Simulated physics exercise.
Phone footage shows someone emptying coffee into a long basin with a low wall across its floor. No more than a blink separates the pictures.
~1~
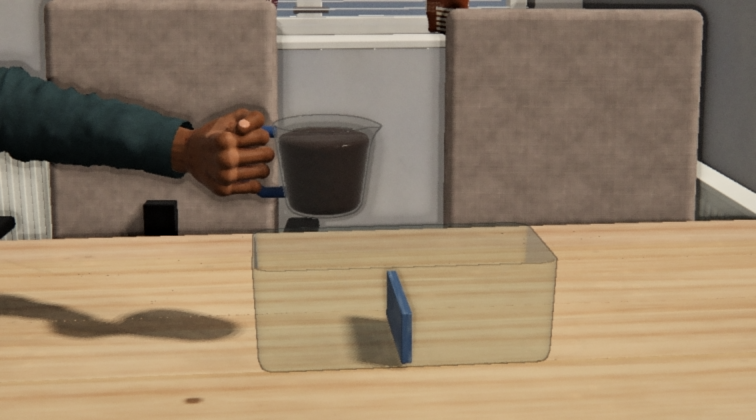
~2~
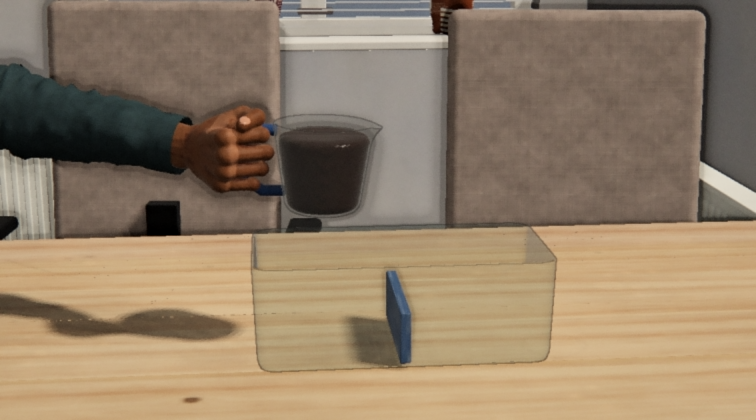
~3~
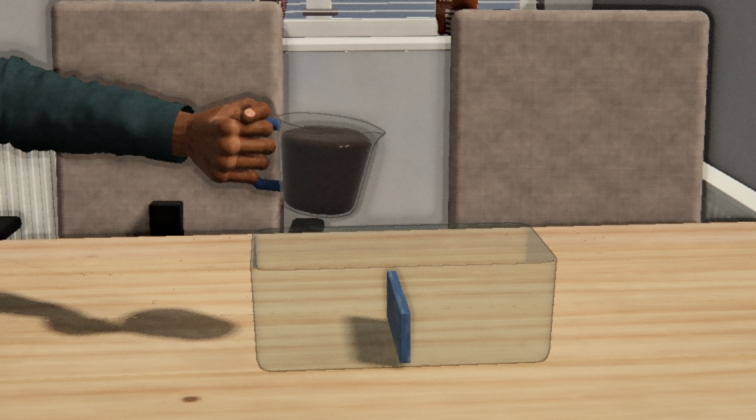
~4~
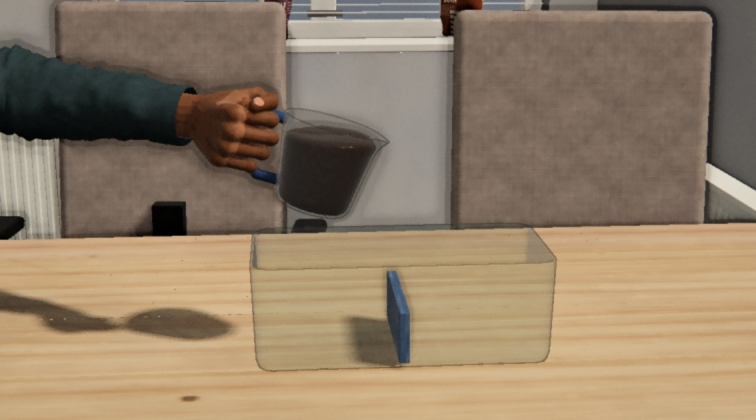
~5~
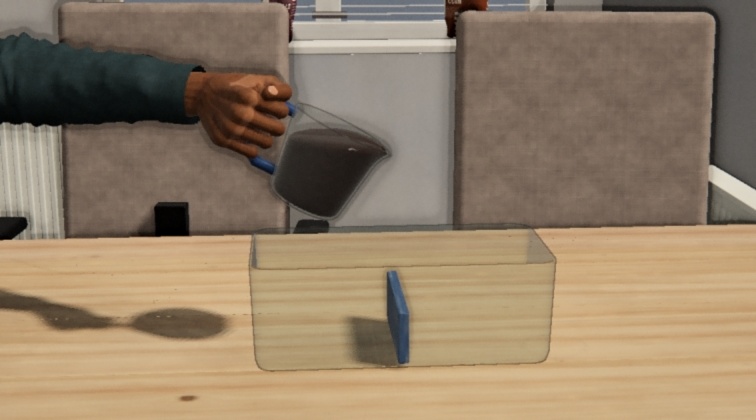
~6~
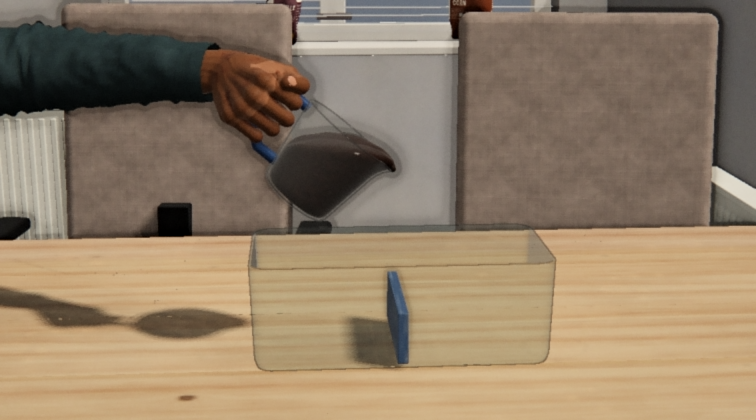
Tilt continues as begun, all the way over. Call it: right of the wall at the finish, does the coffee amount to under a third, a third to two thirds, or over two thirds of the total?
A third to two thirds of the total.
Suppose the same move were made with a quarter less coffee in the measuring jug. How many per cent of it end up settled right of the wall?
Roughly 40 in a hundred.
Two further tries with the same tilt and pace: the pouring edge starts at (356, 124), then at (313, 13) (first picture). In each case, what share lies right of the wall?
It comes out at around 25 percent and then around 10 percent.
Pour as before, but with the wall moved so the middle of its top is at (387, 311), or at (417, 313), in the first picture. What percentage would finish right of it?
Well, it's close to 75 per cent for the first one, then 40 per cent for the other.
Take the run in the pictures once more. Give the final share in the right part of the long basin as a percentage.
Close to 55 per cent.
A moment on, the measuring jug is tipped right over and 26 per cent is still to pour, 13 is left of the wall and 45 right of it.
Next, the measuring jug is tipped right over and 1 per cent is still to pour, 44 is left of the wall and 53 right of it.
Then the measuring jug is tipped right over and 0 per cent is still to pour, 45 is left of the wall and 53 right of it.
Later the measuring jug is tipped right over and 0 per cent is still to pour, 46 is left of the wall and 53 right of it.
Finally, 46 per cent lies left of the wall, 53 right of it and 1 outside.
